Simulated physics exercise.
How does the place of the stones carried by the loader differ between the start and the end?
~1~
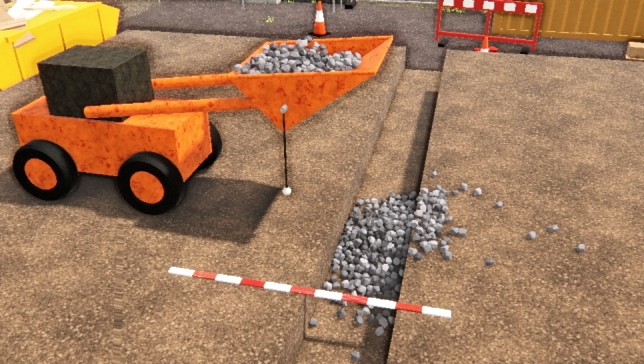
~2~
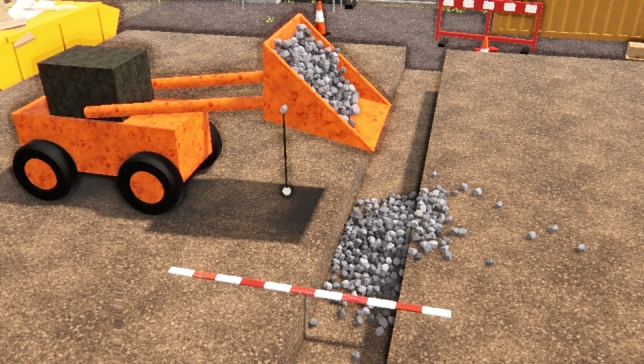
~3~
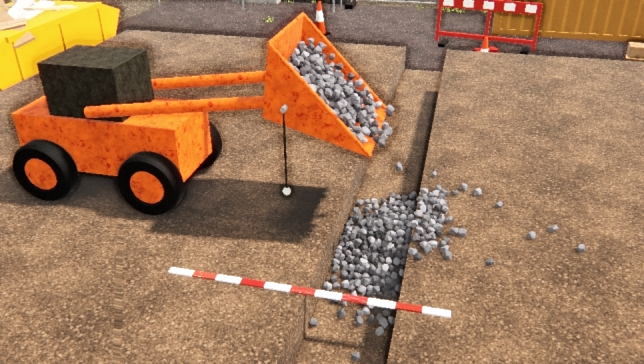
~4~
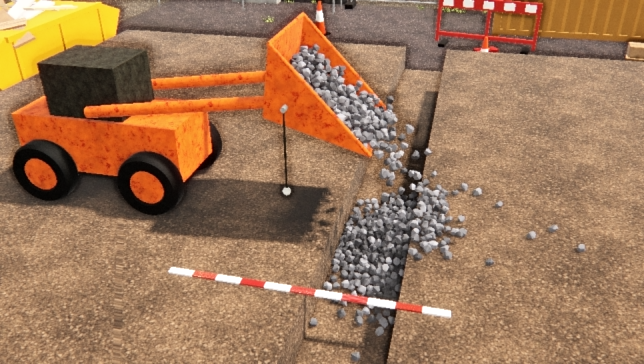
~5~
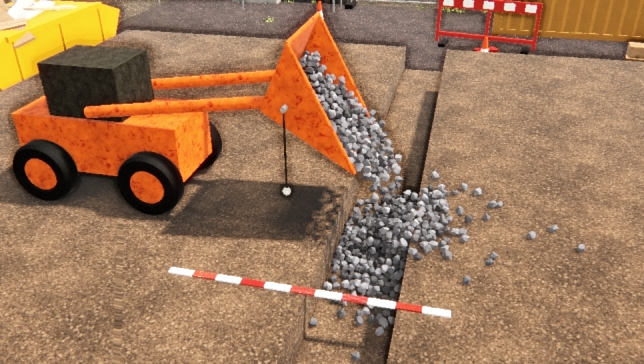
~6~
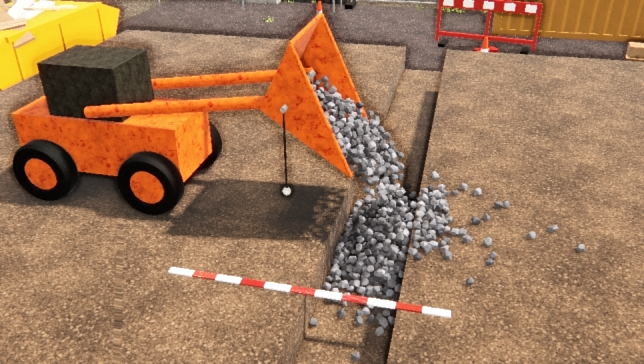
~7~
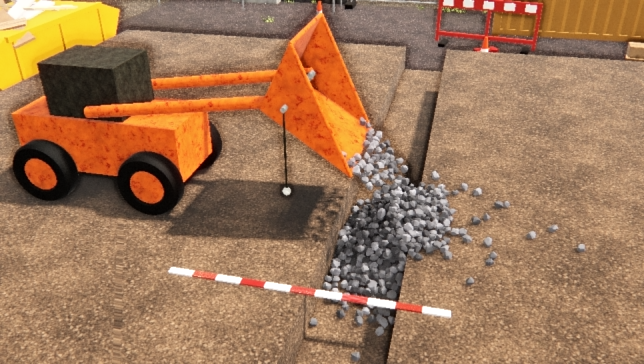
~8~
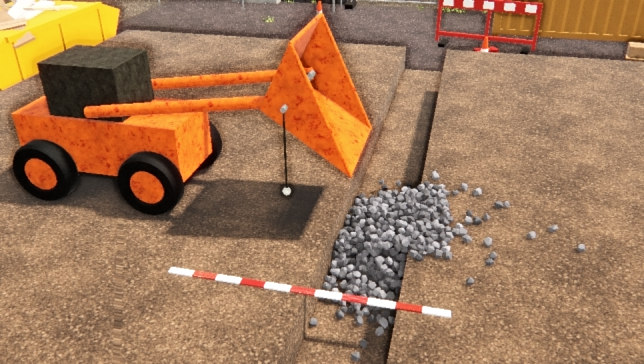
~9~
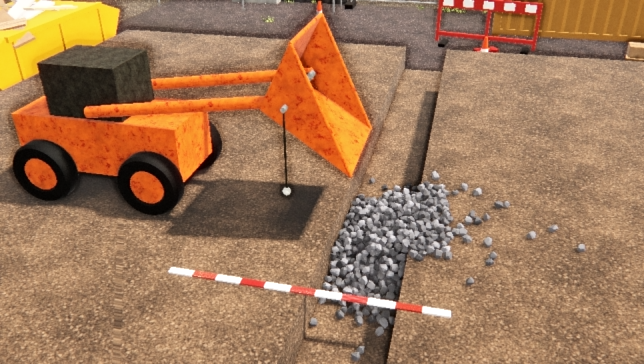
At the start they sit up in the orange bucket, and by the end they lie lower down and further right, heaped in and around the trench.
